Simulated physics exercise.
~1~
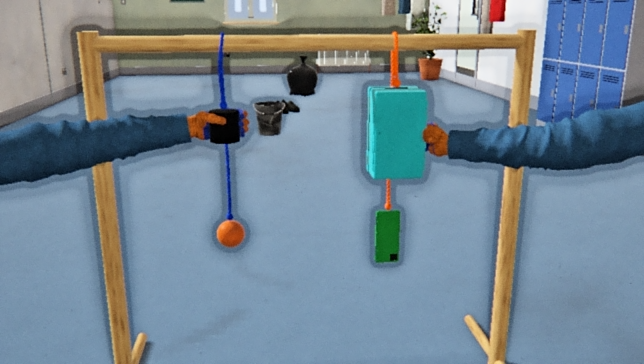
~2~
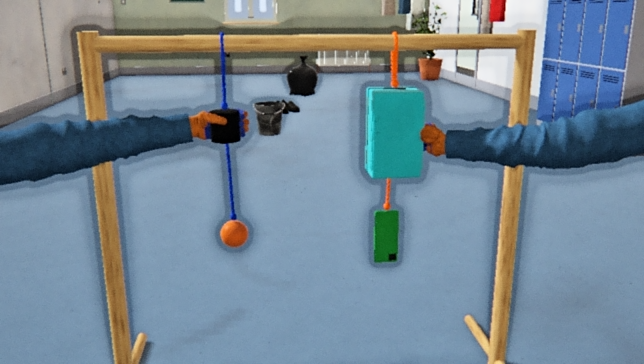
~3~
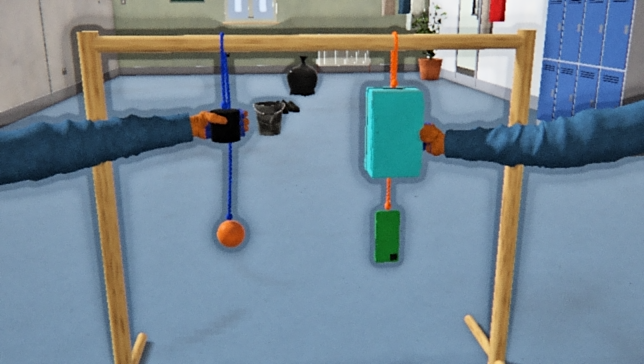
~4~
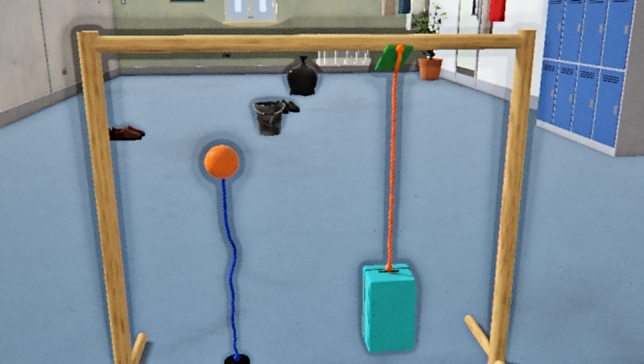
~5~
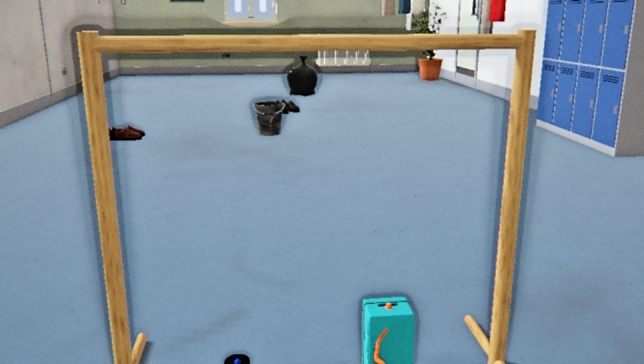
In this clip, two hands hold a black block and a turquoise case on cords draped over a wooden rail, then let go. Both drop to the floor as the orange ball and green phone hanging below are pulled upward, and finally neither remains in view.
